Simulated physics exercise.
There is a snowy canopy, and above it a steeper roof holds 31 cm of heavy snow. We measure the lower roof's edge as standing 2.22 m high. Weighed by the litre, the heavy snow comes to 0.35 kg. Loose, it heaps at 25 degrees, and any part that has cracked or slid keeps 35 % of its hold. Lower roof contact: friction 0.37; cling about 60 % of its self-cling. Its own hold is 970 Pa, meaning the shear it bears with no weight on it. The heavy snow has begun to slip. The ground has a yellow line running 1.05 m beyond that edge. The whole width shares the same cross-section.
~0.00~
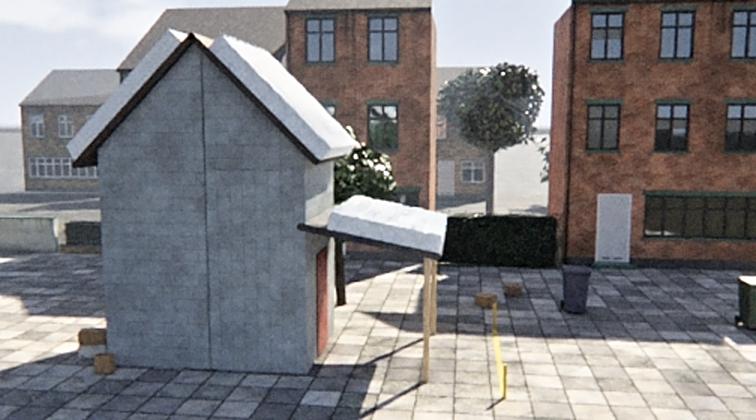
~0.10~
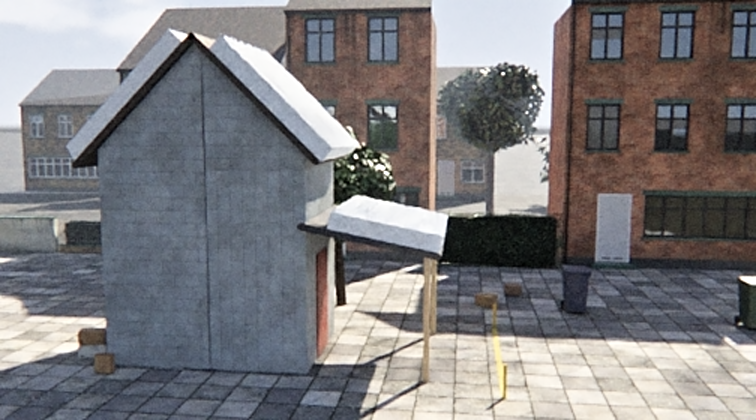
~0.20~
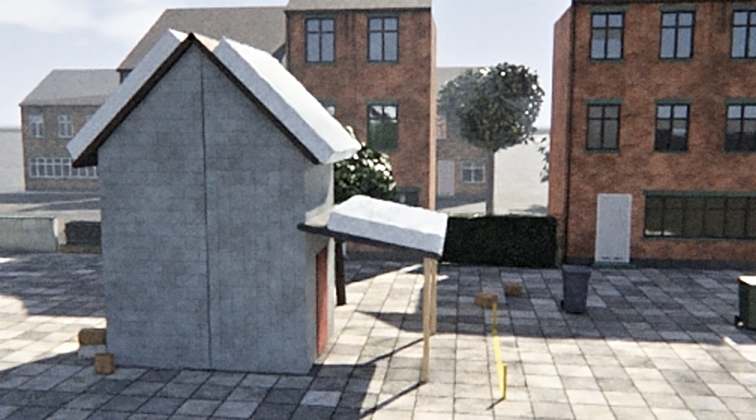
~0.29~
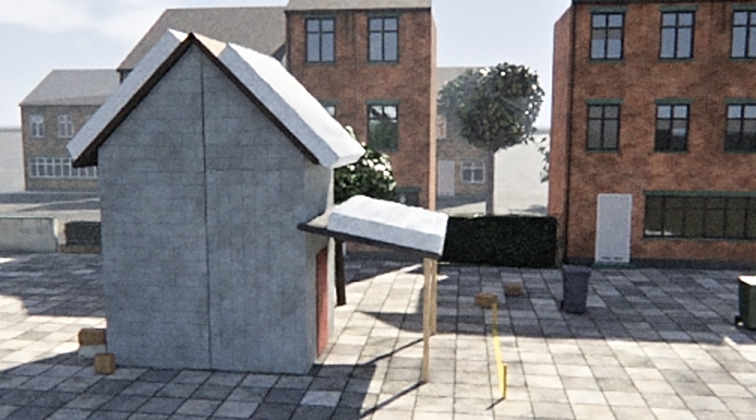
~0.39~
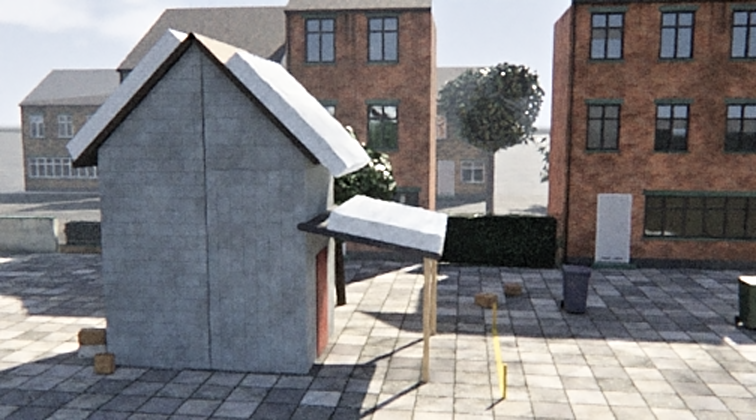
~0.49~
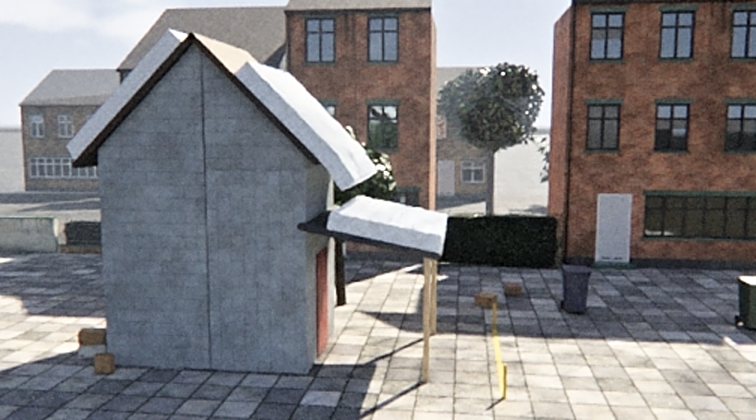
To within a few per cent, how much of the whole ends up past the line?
I would say 16 per cent of it.
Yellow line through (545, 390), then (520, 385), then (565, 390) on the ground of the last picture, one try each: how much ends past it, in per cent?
About 7 %, 12 %, 3 %.
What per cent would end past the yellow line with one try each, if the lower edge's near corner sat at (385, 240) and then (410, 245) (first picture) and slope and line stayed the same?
First about 40 per cent, second about 35 per cent.
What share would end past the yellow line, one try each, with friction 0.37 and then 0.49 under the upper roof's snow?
Try 1: 10 %; try 2: 3 %.
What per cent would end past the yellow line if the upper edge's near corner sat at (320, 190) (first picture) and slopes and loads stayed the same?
It would then be around 0 percent.
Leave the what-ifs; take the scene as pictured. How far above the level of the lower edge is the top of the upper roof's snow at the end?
I'd put it at around 0.9 m up.
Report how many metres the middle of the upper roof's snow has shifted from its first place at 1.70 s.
3.6 m.
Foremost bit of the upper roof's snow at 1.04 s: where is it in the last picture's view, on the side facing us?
Near (429, 219), I'd say.
By 1.04 s, none is below the lower edge and 0 % is past the line.
By 1.70 s, 18 % is below the lower edge and 2 % is past the line.
By 2.35 s, 29 % is below the lower edge and 15 % is past the line.
By 3.00 s, 43 % is below the lower edge and 15 % is past the line.
By 4.90 s, at the end, 45 % is below the lower edge and 16 % is past the line.
